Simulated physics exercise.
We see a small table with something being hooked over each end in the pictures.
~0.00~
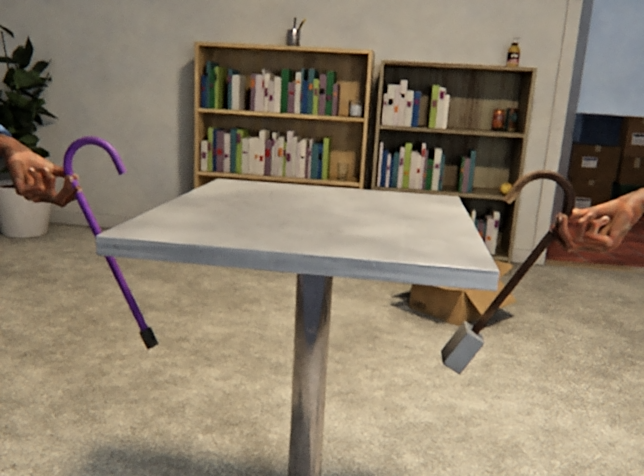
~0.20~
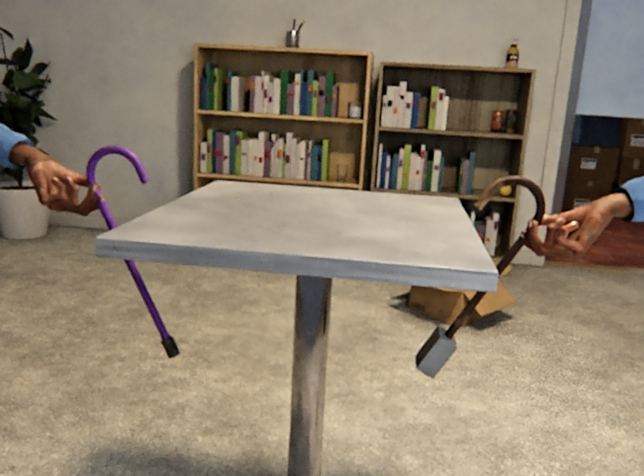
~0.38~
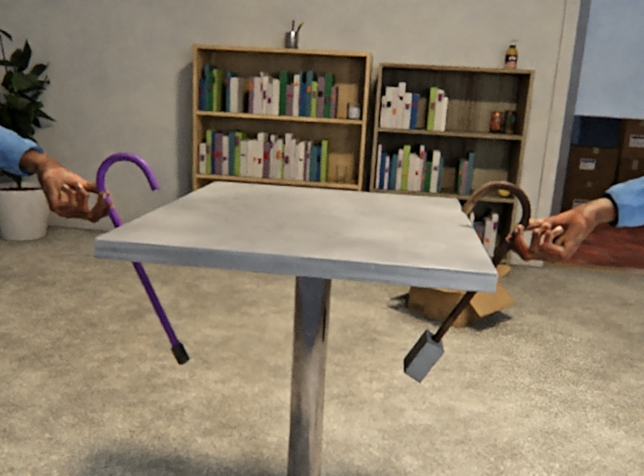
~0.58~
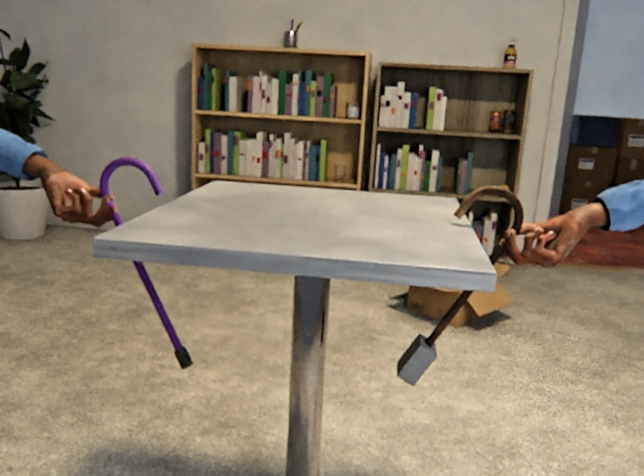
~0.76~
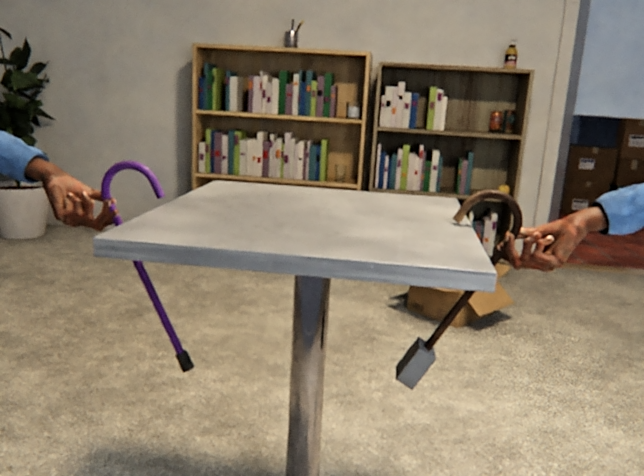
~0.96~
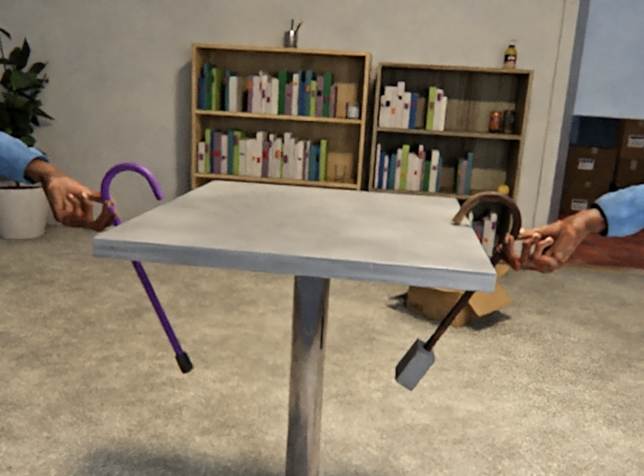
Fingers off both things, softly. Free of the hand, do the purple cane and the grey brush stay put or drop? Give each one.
Purple cane: Fallen; grey brush: Still hooked.
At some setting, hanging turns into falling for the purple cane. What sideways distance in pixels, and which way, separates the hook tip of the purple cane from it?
The change comes after a move of 8 pixels towards the right.
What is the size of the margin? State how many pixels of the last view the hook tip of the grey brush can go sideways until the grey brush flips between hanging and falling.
About 16 pixels to the right.
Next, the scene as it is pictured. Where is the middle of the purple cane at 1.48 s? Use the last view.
Predicted middle: Around (107, 460).
Around 1.30 s, purple cane come down near (161, 442); grey brush at rest near (446, 287).
Around 1.48 s, purple cane in the air near (107, 460); grey brush at rest near (447, 287).
Finally (2.1 s), the purple cane slips off; the grey brush hangs from the table, near (445, 287).
